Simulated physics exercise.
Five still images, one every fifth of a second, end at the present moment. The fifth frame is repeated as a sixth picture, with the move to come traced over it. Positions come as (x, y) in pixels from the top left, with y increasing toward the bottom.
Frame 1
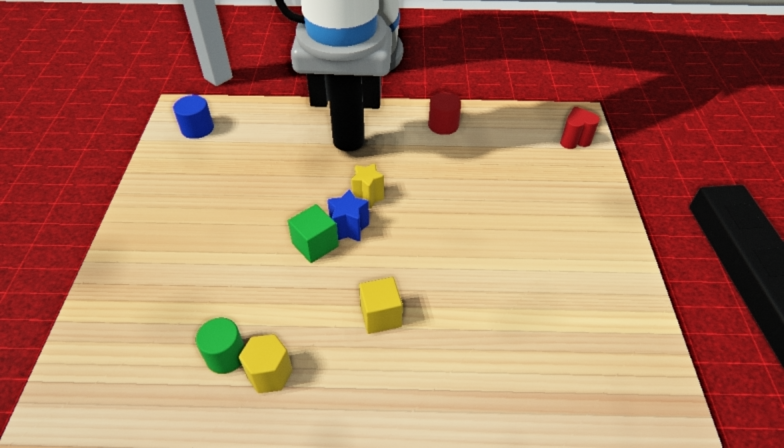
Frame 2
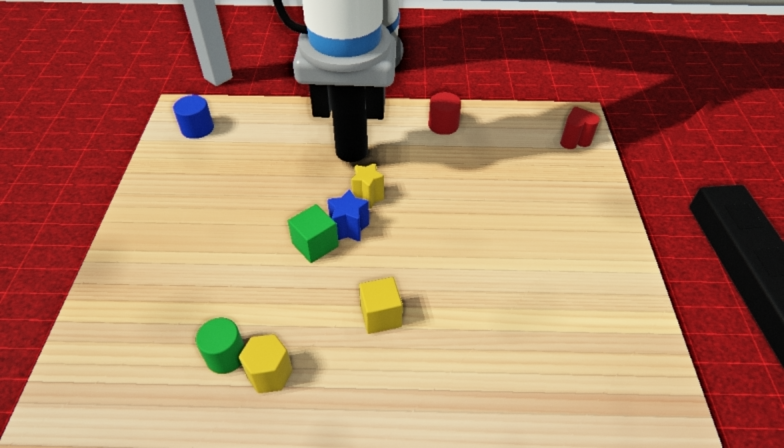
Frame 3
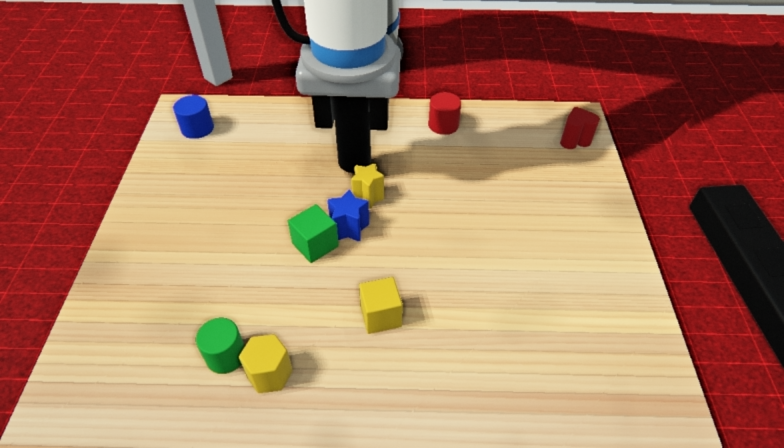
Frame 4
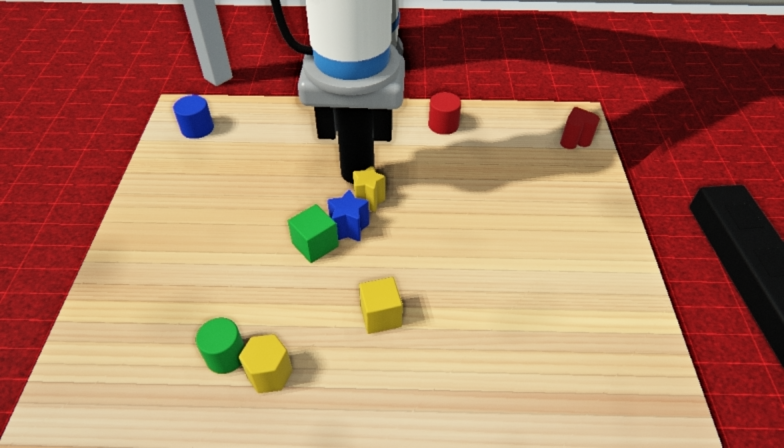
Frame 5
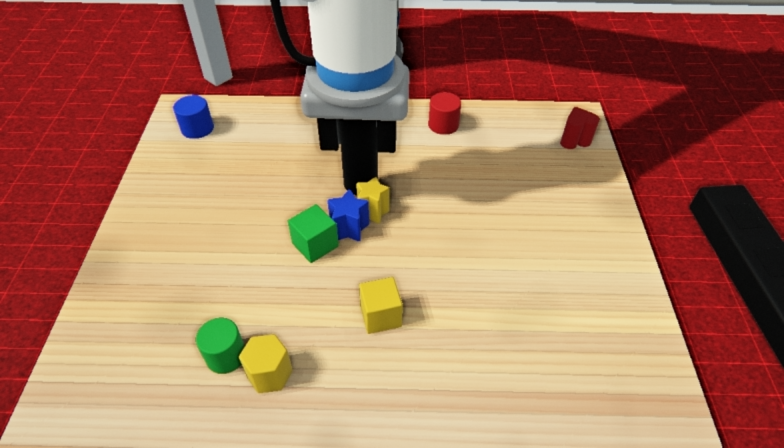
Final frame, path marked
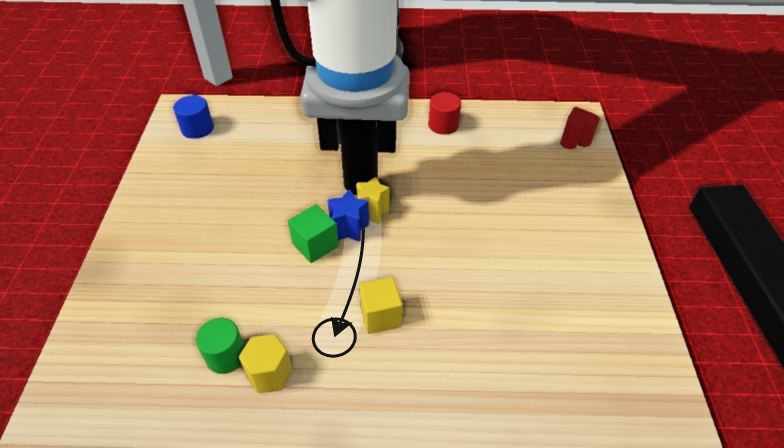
A black-tipped robot arm moves toward the viewer and nudges the yellow star slightly.
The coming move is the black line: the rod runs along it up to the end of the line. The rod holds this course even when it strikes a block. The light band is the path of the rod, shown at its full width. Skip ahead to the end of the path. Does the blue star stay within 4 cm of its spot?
That would be a no.
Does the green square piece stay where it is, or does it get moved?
The green square piece will be pushed away from where it stands.
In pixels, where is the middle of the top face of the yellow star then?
The centre of its top will be at (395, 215).
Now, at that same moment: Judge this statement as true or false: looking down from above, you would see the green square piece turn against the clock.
Answer: False.
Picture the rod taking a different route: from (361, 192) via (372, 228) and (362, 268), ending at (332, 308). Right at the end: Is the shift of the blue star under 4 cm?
No
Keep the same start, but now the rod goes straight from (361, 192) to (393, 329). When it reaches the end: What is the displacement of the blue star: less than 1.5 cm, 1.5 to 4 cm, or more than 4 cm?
The answer will be the long band, over 4 cm.
Drawn move, from (361, 192) through (363, 235) and (355, 283) to (334, 337).
The first path, step by step. One third of the way, rod (363, 227); green square piece (305, 228), turned 30° clockwise; blue star (347, 236), turned 55° clockwise; yellow star (394, 214), turned 60° anticlockwise.
Two thirds of the way, rod (354, 277); green square piece (304, 228), turned 35° clockwise; blue star (329, 287), turned 70° clockwise; yellow star (395, 215), turned 75° anticlockwise.
At the end, rod (333, 329); green square piece (304, 228), turned 35° clockwise; blue star (297, 336), turned 85° clockwise; yellow star (395, 215), turned 75° anticlockwise; yellow square piece (382, 304), turned 45° anticlockwise.
